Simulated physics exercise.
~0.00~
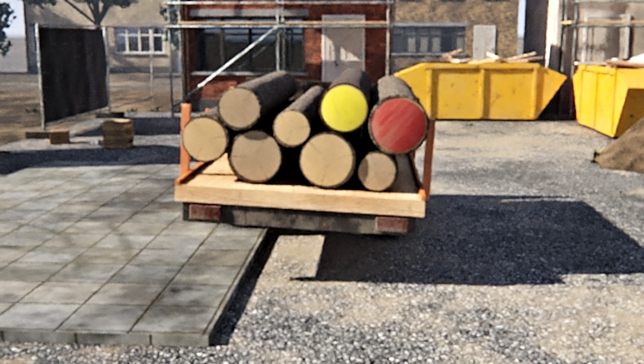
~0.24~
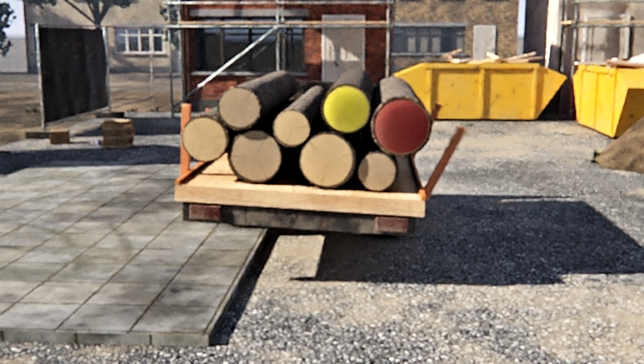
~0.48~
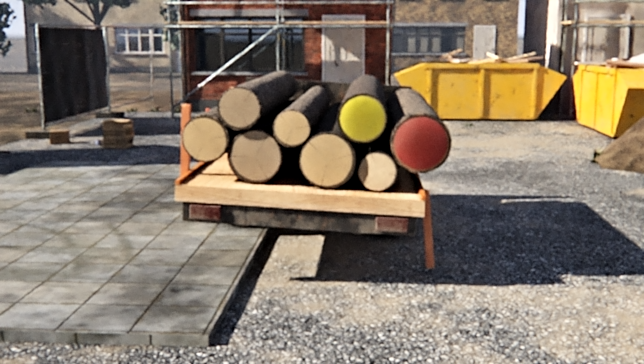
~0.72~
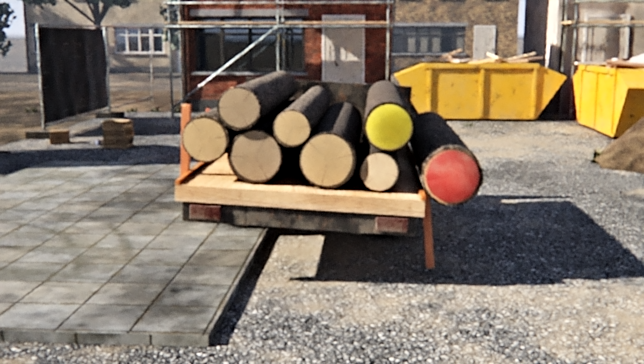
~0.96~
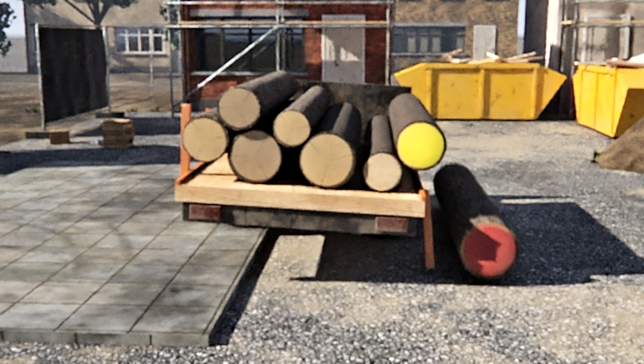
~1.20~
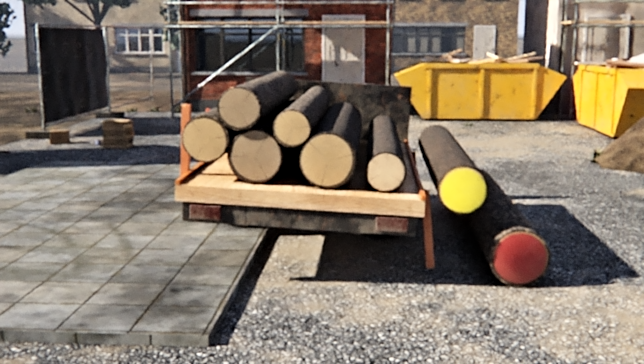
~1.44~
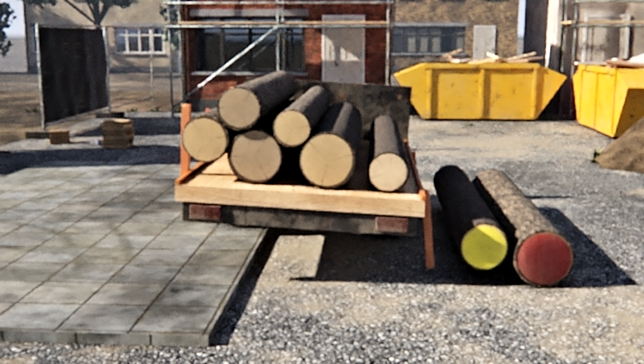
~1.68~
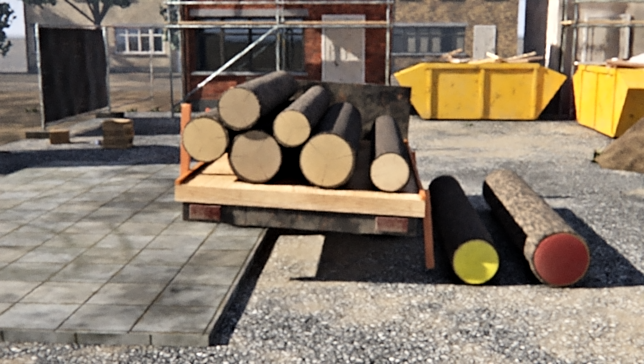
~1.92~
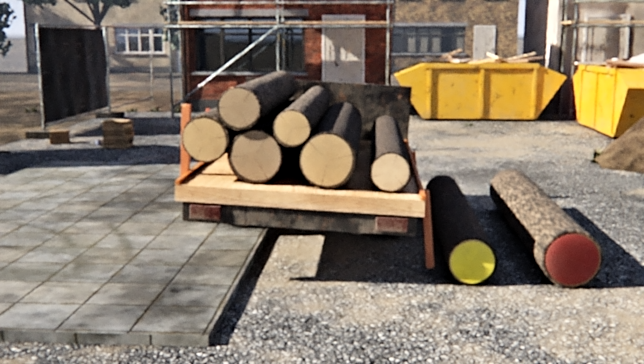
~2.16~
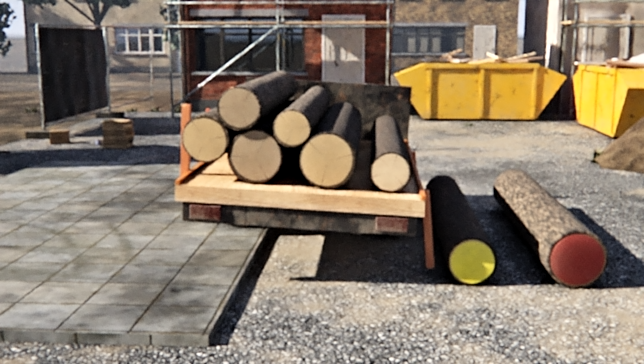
The clip opens on the rear of a low trailer stacked with logs seen end-on, one marked yellow and one red, with yellow skips behind. The orange post on the right swings outward and down, and the red log shifts right, rolls over the edge and drops to the gravel. The yellow log sinks and rolls after it, falling off the same side beside the red one. On the ground, the yellow log settles back slightly left while the red rolls slowly farther right. Both marked logs end on the gravel, with the other logs still on the trailer.
